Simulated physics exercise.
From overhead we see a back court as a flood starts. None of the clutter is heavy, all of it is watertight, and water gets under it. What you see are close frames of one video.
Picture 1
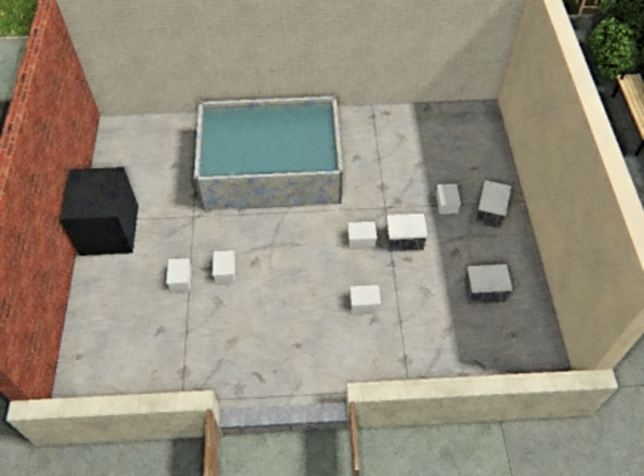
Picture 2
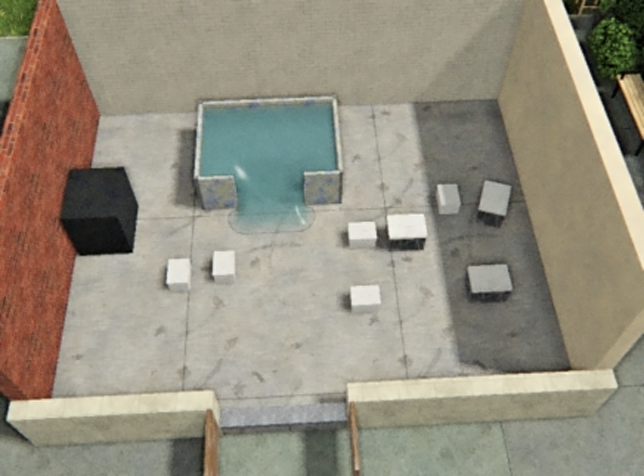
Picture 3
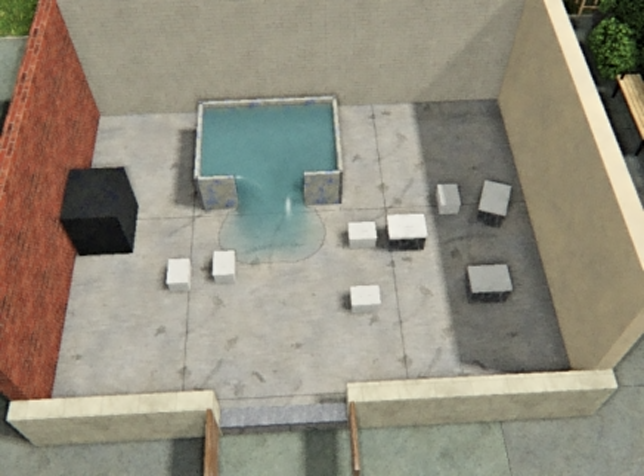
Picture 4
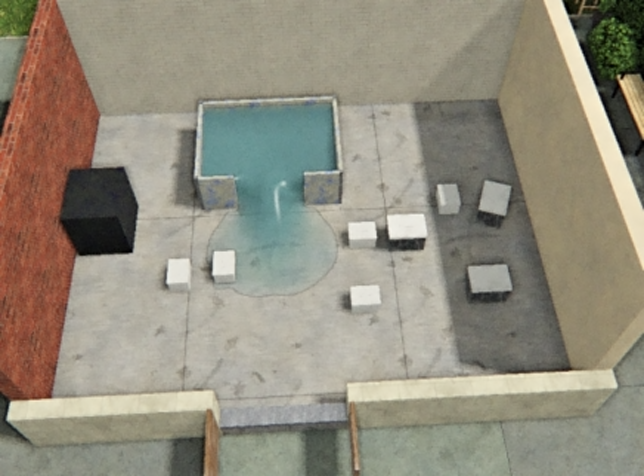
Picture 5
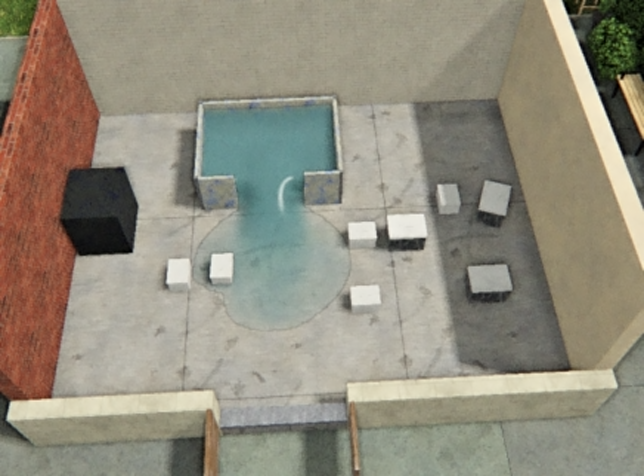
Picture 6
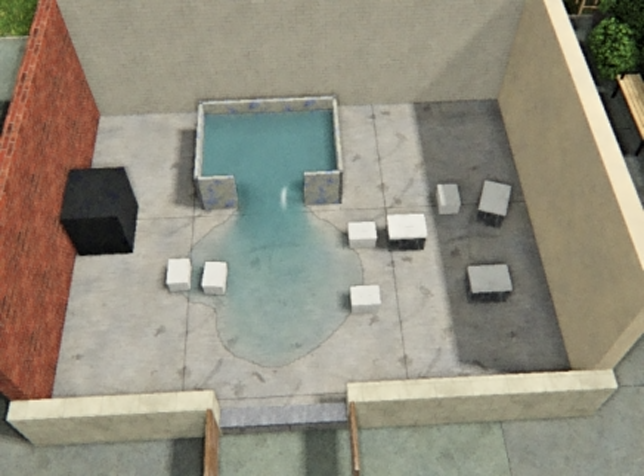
Water pours through a gap that opens in the front wall of a raised pool at the back of a walled courtyard. It spreads forward over the paving in a widening, rounded sheet, reaching several pale boxes, and one white box on the left shifts slightly while the others stay put.
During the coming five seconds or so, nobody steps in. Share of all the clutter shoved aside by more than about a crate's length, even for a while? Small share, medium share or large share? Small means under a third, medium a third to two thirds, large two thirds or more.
A medium share.
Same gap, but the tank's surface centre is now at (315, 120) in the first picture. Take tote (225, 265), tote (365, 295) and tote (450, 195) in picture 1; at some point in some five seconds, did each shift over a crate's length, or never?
In order: Went well off, went well off, remained close by.
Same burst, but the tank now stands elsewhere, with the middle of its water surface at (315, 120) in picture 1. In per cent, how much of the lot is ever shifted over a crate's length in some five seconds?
About 90 per cent.
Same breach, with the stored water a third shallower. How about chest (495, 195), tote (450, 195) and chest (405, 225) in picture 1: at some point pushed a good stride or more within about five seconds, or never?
In the order asked: Below that distance, below that distance and below that distance.
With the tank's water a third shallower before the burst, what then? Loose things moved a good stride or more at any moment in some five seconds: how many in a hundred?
I'd say somewhere about 40 percent.
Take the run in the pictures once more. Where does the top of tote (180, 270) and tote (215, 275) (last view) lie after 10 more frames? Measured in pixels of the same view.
Near pixel (101, 282) and pixel (71, 381).
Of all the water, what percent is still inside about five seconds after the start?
74 in a hundred.
A moment on, 1 of 8 are well off their spots; 1 afloat.
Next, 3 of 8 are well off their spots; 2 afloat.
Later, 3 of 8 are well off their spots; 2 afloat.
In the end, 3 of 8 are well off their spots, and 3 have been at some point; 3 afloat.
